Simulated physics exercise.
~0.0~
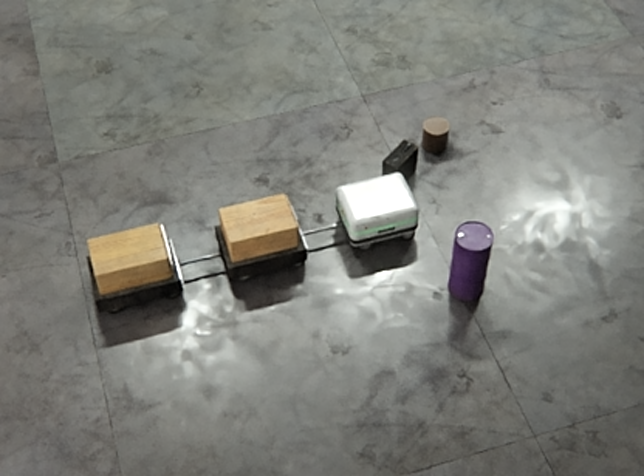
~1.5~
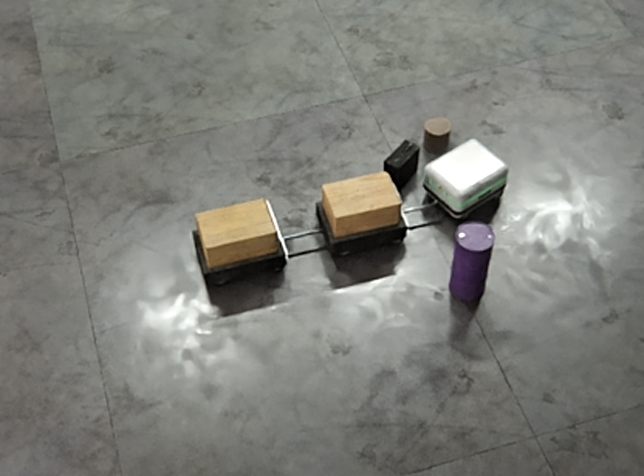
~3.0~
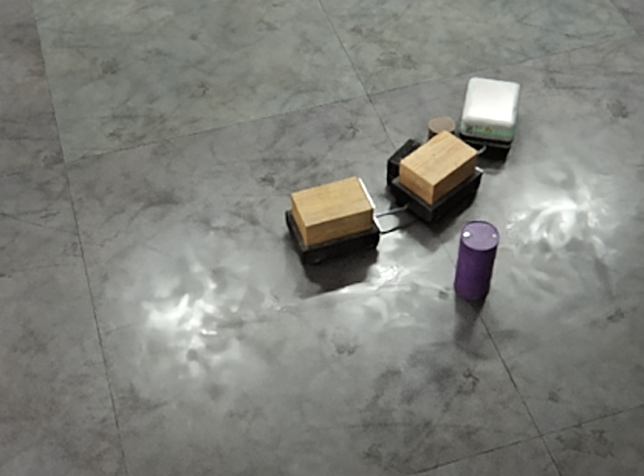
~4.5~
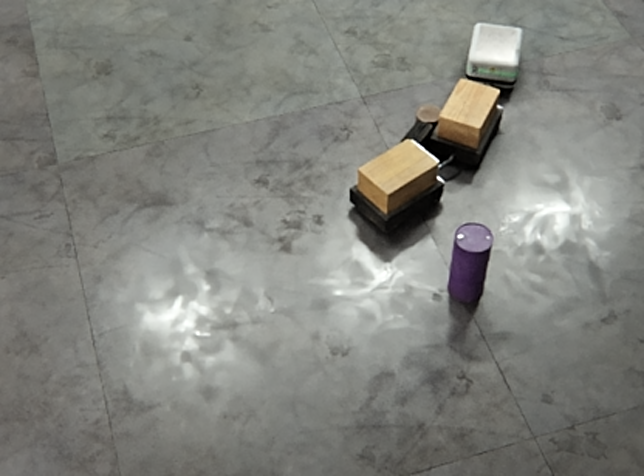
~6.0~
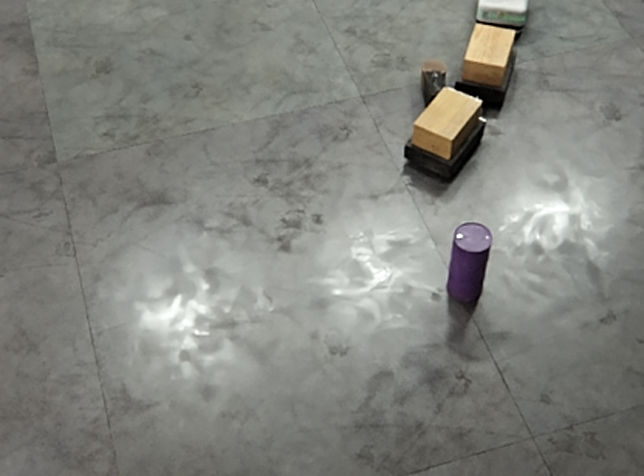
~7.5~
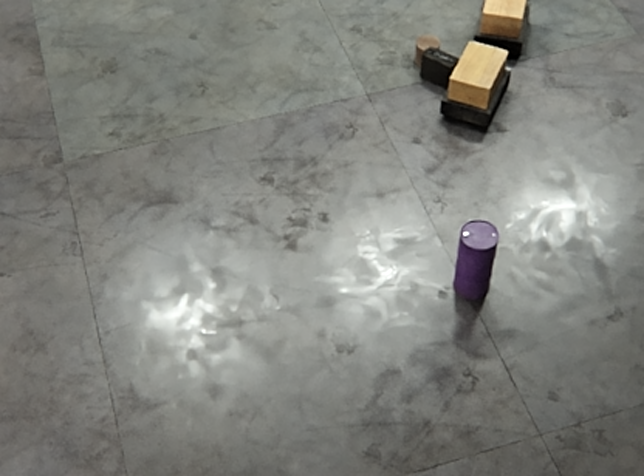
On a grey, marbled floor with glossy patches of light, seen from above at an angle by a slightly swaying camera, a white tug pulls two black carts carrying wooden-looking blocks. A purple drum stands to the right, with a black box and a small brown pail farther up. The tug drives right between the box and the drum, then bends left toward the top. As the carts follow around the corner, the box and pail are shifted up the floor alongside them. Finally the tug is out of view, the carts are near the top edge, and the drum remains in place.
